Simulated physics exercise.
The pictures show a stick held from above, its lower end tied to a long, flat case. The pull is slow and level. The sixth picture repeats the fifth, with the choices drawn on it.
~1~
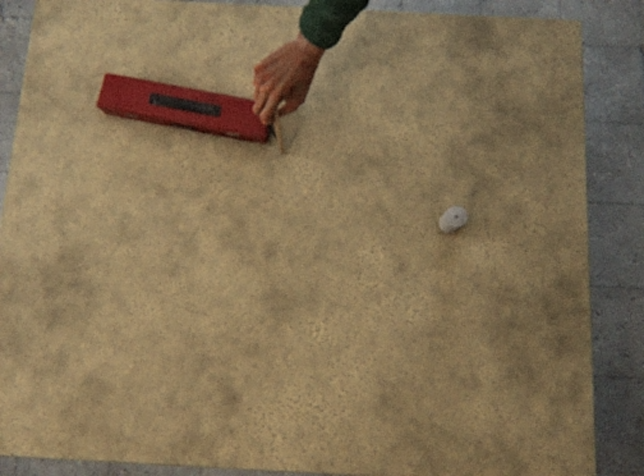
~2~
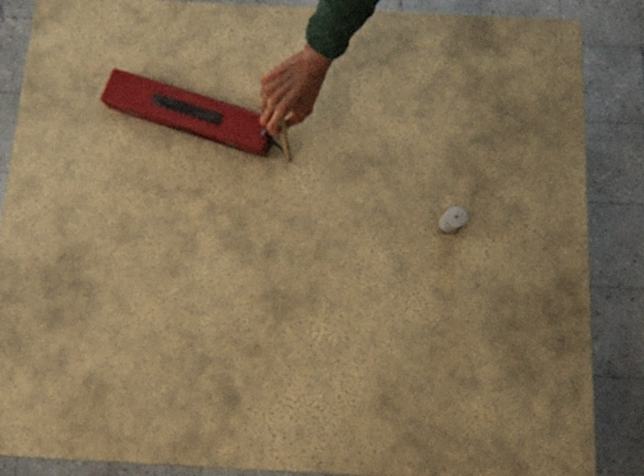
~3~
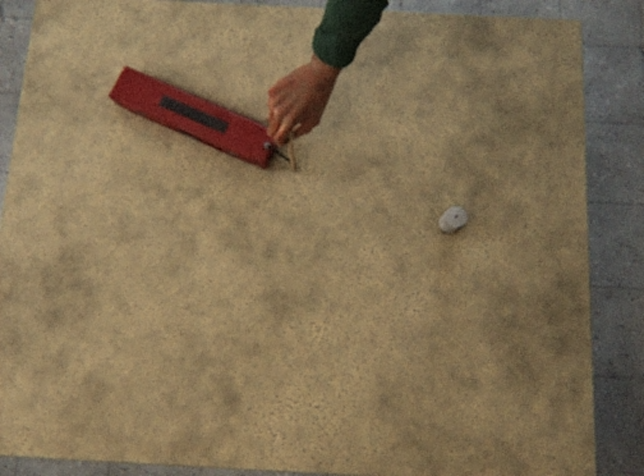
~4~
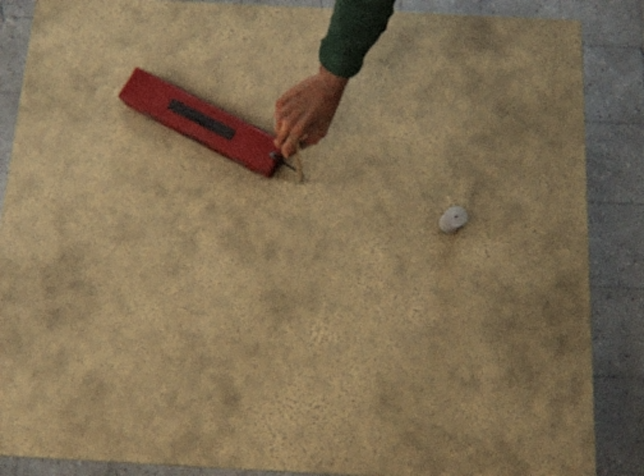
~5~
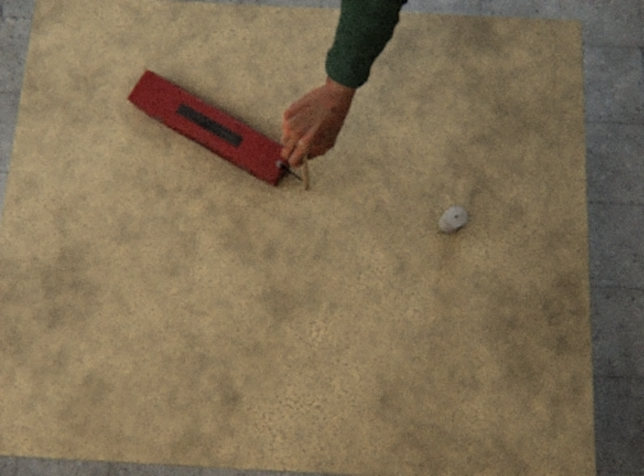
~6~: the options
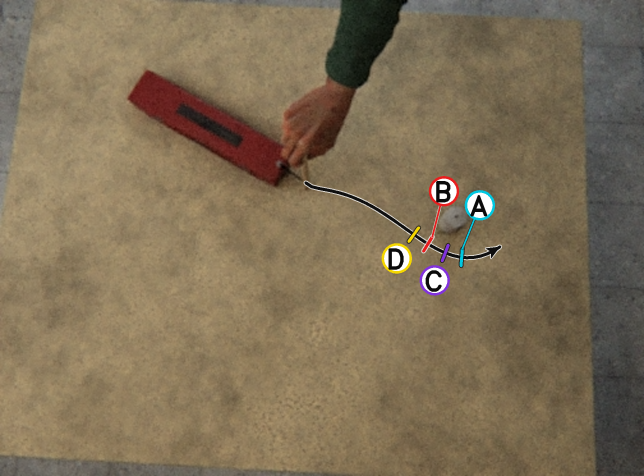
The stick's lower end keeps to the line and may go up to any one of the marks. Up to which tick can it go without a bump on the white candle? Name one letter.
The farthest safe stop is A.
On the marked copy, A at (462, 258); B at (428, 244); C at (445, 253); D at (414, 234); the route from (306, 183) via (402, 226) to (500, 247).
Following A. Soon after the start, foot of the stick (364, 203), middle of the case (260, 151).
Later, foot of the stick (414, 235), middle of the case (311, 178).
In the end, foot of the stick (461, 258), middle of the case (355, 203); nothing has been touched.
As for the rest, B is safe but short; C is safe but short; D is safe but short.
